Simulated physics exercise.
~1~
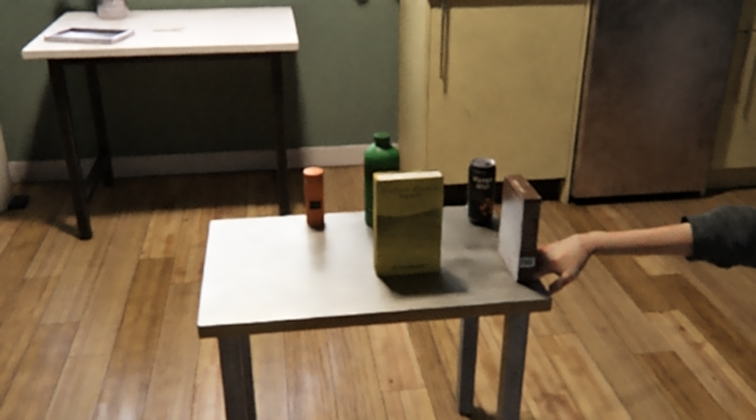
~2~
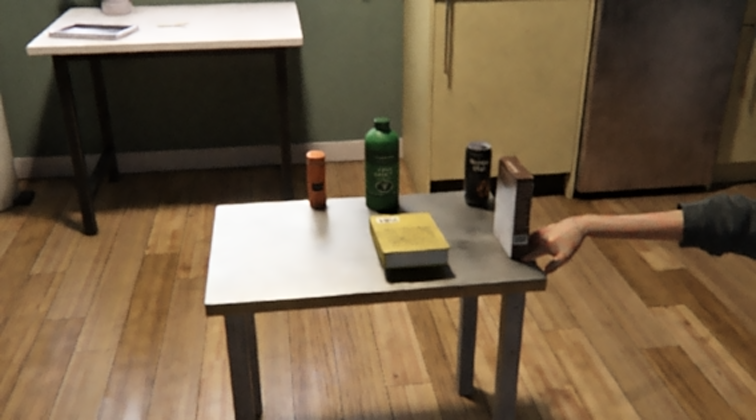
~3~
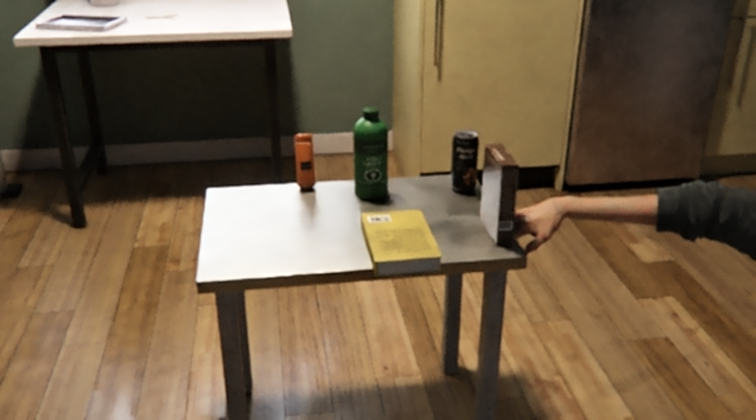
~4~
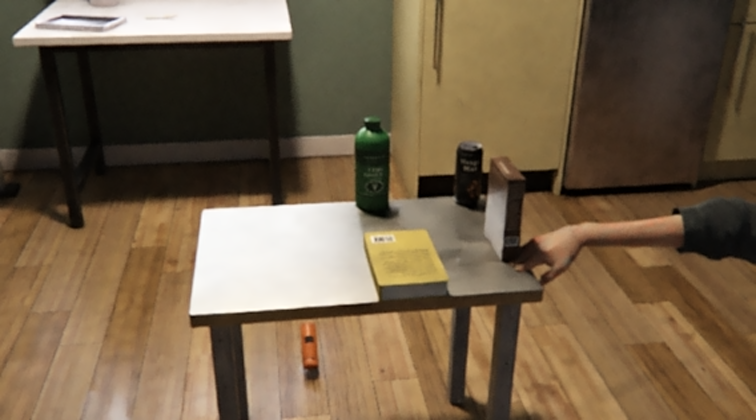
A small side table jolted beside a person's outstretched hand, tipping the yellow book flat, and then the orange shaker leaned and fell to the floor, while the green bottle, black can and brown packet stayed standing on top.
